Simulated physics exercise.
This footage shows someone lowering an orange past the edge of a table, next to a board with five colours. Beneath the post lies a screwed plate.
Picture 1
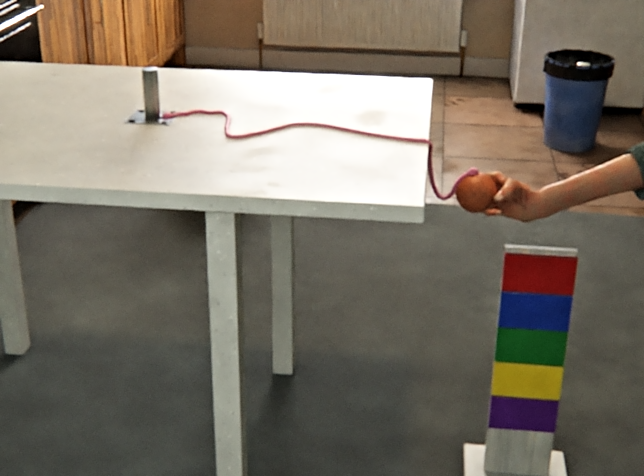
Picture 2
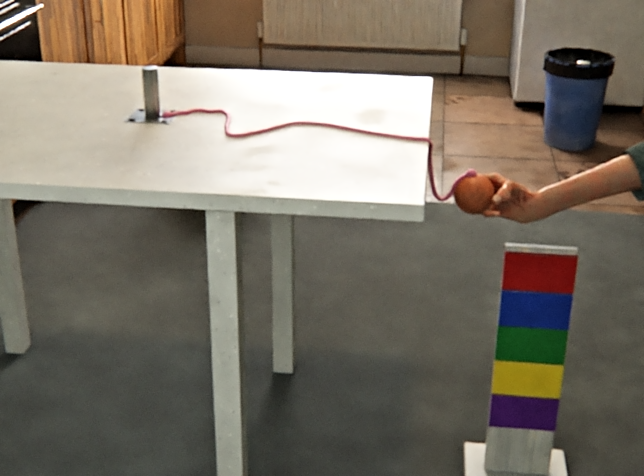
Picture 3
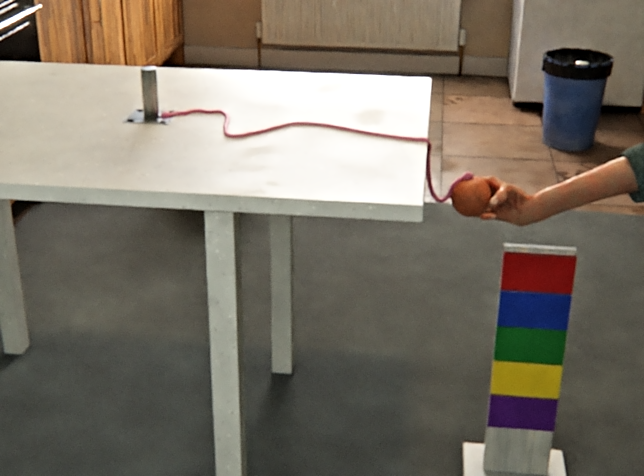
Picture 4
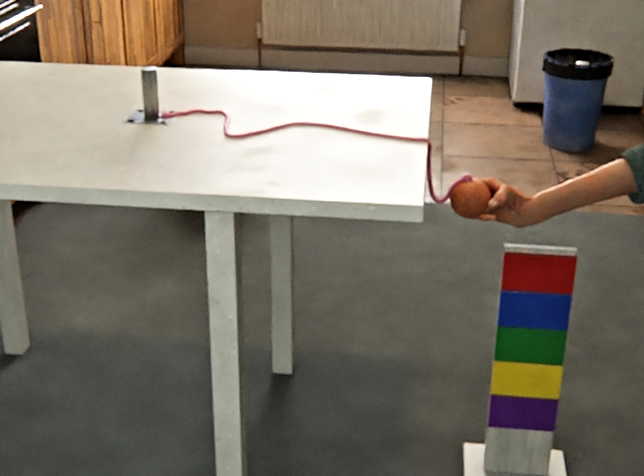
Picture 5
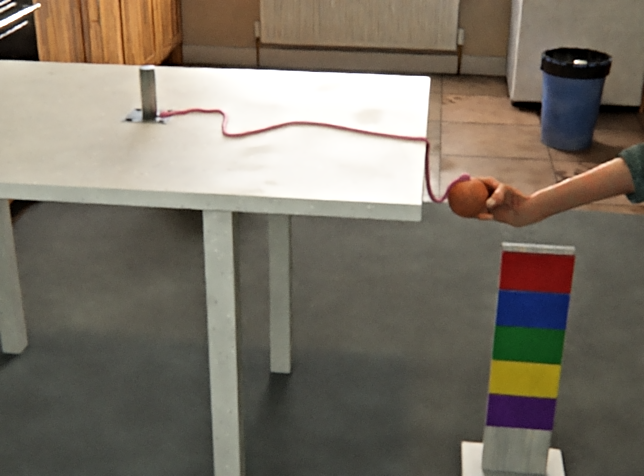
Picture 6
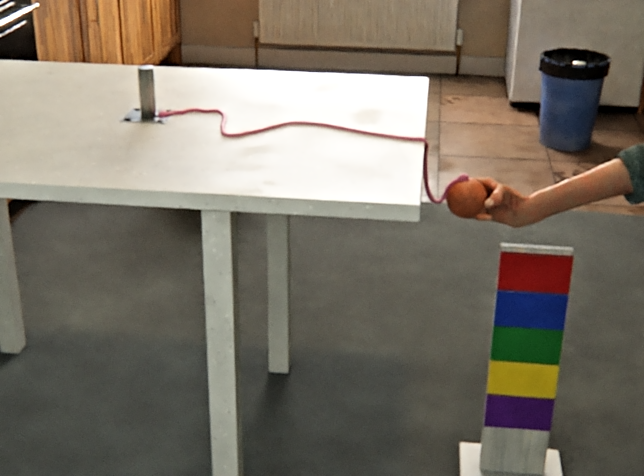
Hand holding an orange ball tied to a pink cord beyond a white table's edge, barely moving, above a colour-striped upright board.
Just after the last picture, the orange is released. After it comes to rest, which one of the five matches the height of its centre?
The one that matches is green.
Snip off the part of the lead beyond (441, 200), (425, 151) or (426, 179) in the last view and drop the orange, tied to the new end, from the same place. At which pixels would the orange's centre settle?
Try by try: (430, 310), (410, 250) and (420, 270).
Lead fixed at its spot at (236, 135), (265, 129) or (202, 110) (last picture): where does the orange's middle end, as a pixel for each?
Taking the tries in turn: (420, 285), (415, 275) and (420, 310).
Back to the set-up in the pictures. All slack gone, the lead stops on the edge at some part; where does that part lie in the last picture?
Go for the one at (341, 128).
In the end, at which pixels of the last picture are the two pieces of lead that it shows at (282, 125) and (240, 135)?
(361, 135), then (310, 130).
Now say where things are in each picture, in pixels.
The first frame shows orange (476, 192); red (539, 276); blue (535, 312); green (531, 348); yellow (527, 382); purple (523, 415).
The second frame shows orange (474, 194); lead through (202, 110) (227, 129) (286, 125) (362, 131) (429, 159).
The third frame shows orange (471, 197).
The fourth frame shows orange (470, 199); lead through (202, 111) (226, 130) (285, 125) (361, 132) (429, 159).
The fifth frame shows orange (468, 198).
The sixth frame shows orange (466, 198); lead through (198, 110) (223, 129) (282, 125) (358, 131) (425, 159).
Soon after, orange near (452, 339); level with green.
Then, orange near (375, 328); level with green.
Further on, orange near (435, 338); level with green.
At rest, orange near (417, 340); level with green. The lead holds its middle at green.
